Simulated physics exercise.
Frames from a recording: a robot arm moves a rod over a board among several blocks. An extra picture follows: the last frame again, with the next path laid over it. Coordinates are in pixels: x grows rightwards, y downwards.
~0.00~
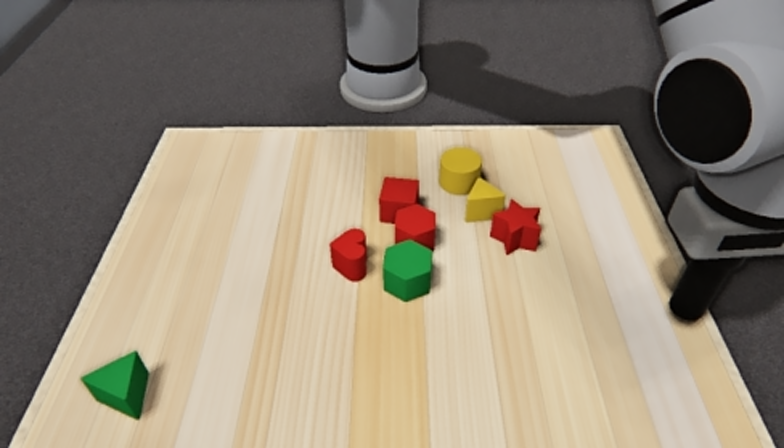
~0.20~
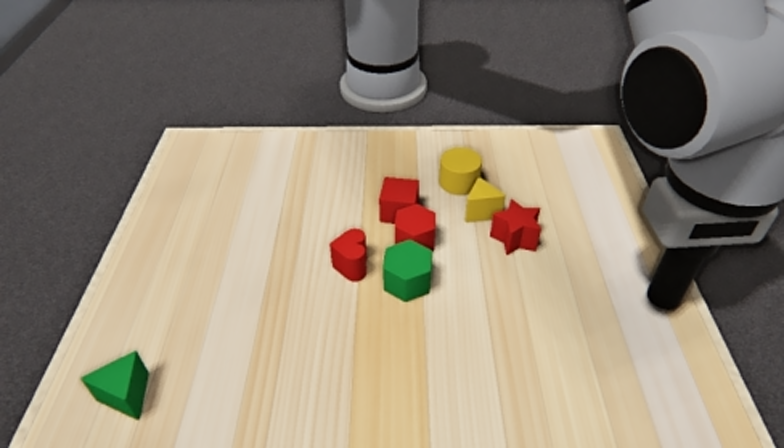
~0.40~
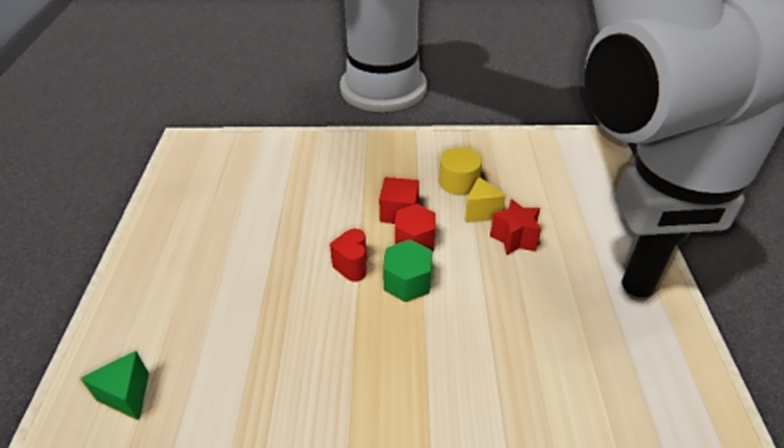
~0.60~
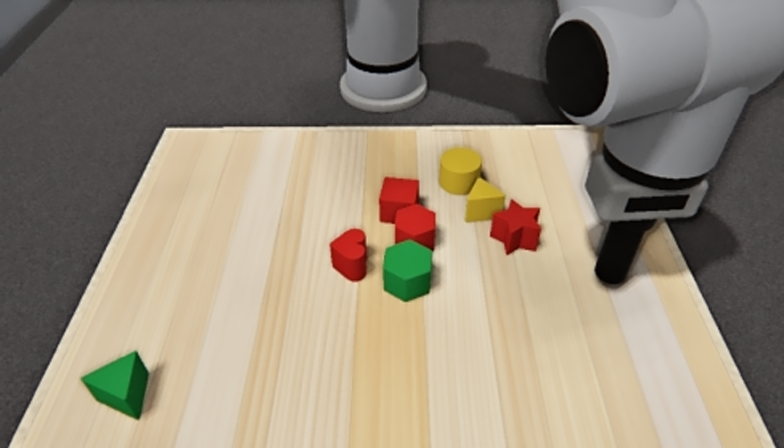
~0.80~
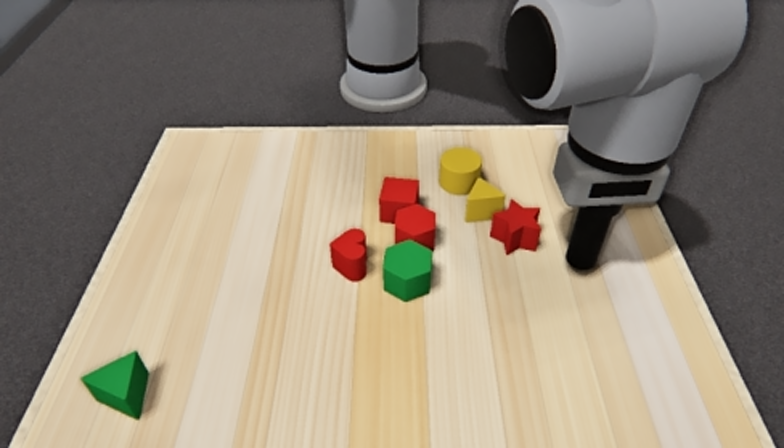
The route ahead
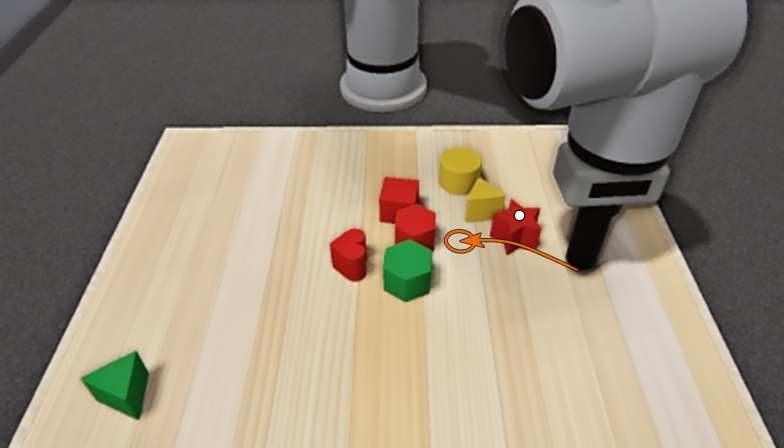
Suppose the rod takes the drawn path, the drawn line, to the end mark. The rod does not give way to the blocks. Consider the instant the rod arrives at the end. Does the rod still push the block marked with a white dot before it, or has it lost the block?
The block marked with a white dot is left behind or beside.
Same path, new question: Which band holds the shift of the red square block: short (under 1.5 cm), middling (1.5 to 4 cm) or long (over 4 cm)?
Short of 1.5 cm.
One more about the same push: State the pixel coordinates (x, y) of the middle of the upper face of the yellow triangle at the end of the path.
I predict (461, 174).
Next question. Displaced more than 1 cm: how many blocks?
That push would leave three or more blocks displaced by more than about 1 cm.
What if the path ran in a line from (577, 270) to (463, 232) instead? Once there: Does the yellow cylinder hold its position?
No.
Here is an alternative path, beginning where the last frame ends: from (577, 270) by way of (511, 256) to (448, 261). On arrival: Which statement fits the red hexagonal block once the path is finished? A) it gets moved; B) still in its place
My answer is option B.
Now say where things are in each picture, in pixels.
In the first picture, tip of the rod (686, 308), middles of tops, red square block (399, 189), red hexagonal block (416, 219), yellow cylinder (461, 159), yellow triangle (484, 190), red star block (520, 215).
In the second picture, rod (663, 297), nothing pushed.
In the third picture, rod (638, 286), nothing pushed.
In the fourth picture, rod (610, 273), nothing pushed.
In the fifth picture, rod (581, 259), red square block (399, 189), red hexagonal block (416, 219), yellow cylinder (461, 159), yellow triangle (484, 190), red star block (520, 215).
The line goes from (577, 270) over (539, 252) and (500, 241) to (460, 241); the dot is on the red star block.
The first path, step by step. One third of the way, rod (541, 242); red star block (510, 210).
Two thirds of the way, rod (501, 231); yellow cylinder (457, 152); yellow triangle (466, 177); red star block (481, 196), turned 35° clockwise.
At the end, rod (461, 231); red square block unmoved; red hexagonal block unmoved; yellow cylinder (456, 149); yellow triangle (461, 174), turned 15° clockwise; red star block (458, 197), turned 70° clockwise.
